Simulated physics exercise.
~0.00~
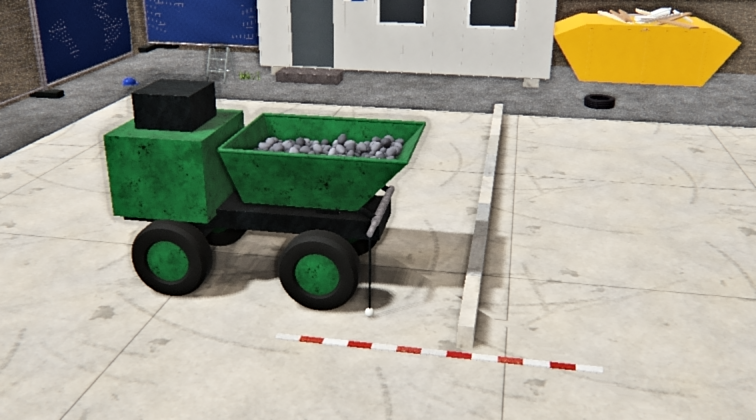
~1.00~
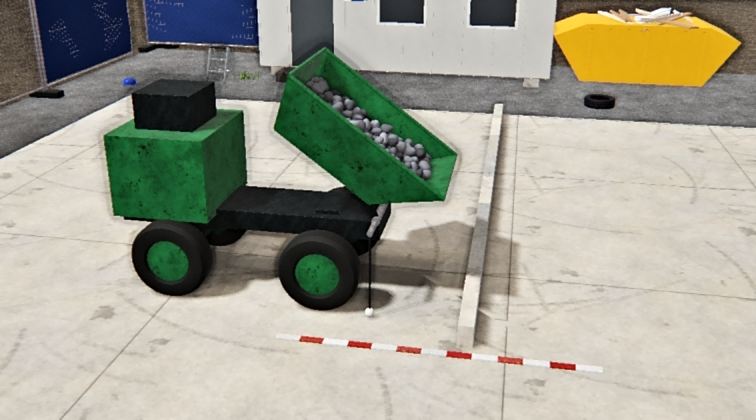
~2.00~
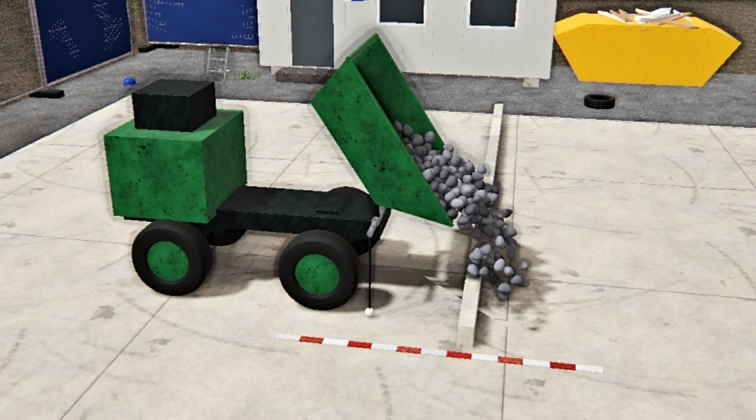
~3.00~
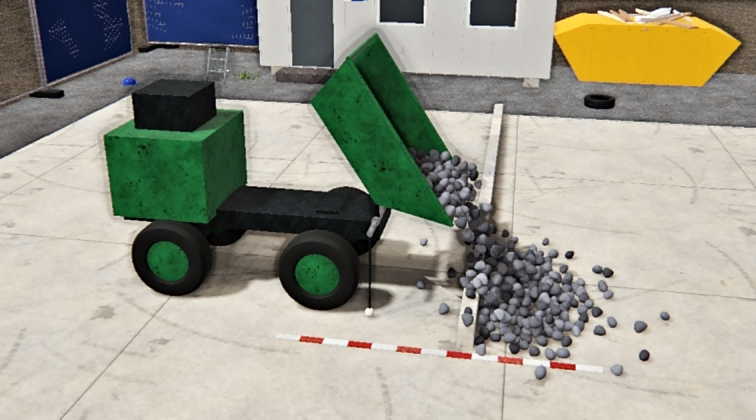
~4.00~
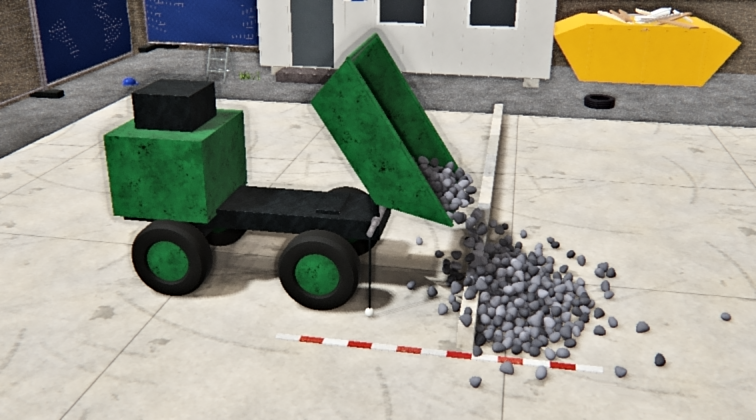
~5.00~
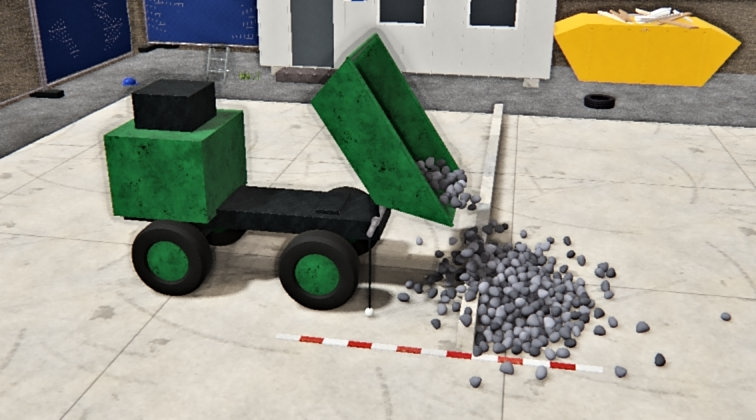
We see a green dumper loaded with grey stones tip its skip up toward the right, spilling them onto the concrete around a low kerb. The skip stays raised with some stones still inside, while most lie in a heap, largely beyond the kerb.
